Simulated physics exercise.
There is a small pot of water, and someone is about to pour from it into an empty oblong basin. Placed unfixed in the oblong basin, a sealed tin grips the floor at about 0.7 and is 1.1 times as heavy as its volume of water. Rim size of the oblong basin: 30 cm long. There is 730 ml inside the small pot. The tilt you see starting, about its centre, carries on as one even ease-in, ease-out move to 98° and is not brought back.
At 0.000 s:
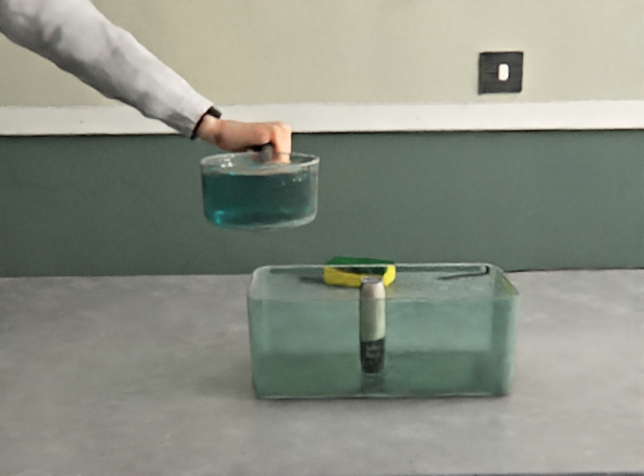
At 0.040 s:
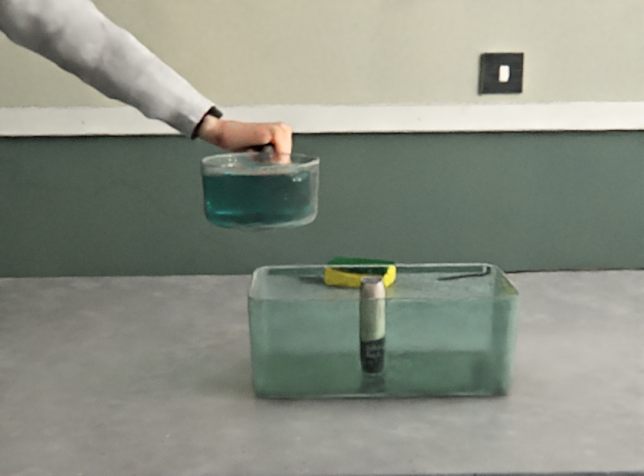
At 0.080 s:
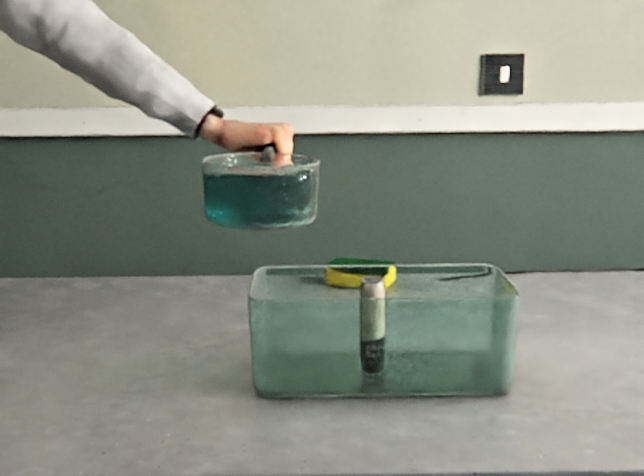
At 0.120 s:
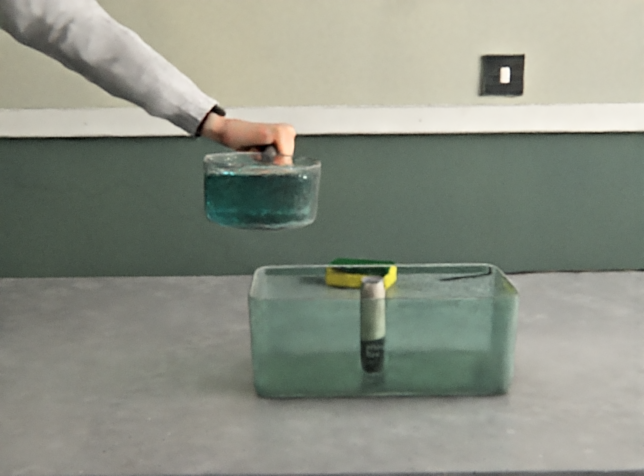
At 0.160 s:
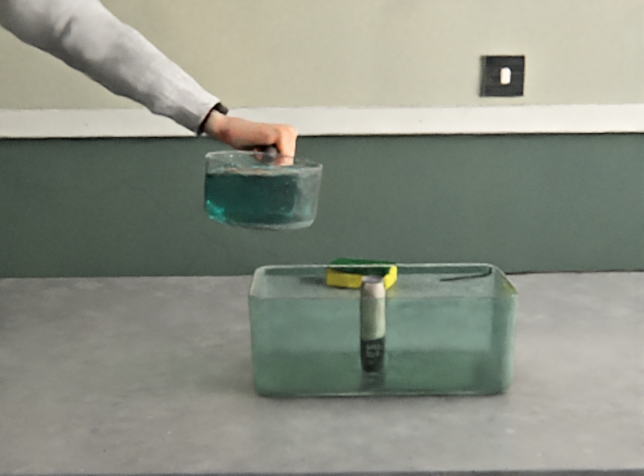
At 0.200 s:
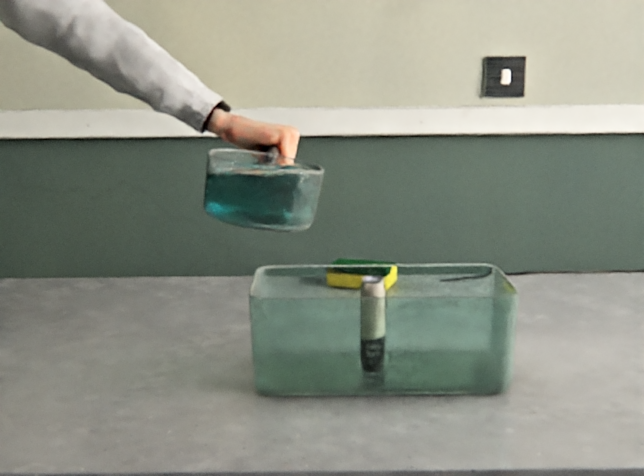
A hand holds a small pot of blue-green water above a glass basin and tilts it slightly right.
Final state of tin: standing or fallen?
Standing.
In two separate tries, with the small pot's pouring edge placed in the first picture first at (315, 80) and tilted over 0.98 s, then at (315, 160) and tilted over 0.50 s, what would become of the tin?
In the first try it remains standing; in the second it comes down.
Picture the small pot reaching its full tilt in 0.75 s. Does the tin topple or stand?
The tin would stay balanced.
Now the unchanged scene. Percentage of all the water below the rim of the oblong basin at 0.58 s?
Estimate - around 12 in a hundred parts.
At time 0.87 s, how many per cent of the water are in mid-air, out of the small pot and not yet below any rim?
Roughly 8 per cent.
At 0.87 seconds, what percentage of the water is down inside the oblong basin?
Some 78 per cent.
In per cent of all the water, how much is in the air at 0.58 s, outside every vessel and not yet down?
Roughly 28 percent.
Then, 0.58 s in, the tilt is 64° and 60 per cent is still to pour; the tin stands where it began.
Then, 0.87 s in, the tilt is 95° and 13 per cent is still to pour; the tin stands where it began.
Then, 1.16 s in, the tilt is 98° and 2 per cent is still to pour; the tin stands where it began.
Then, 1.48 s in, the tilt is 98° and 0 per cent is still to pour; the tin stands where it began.
Finally, the tin stands where it began.
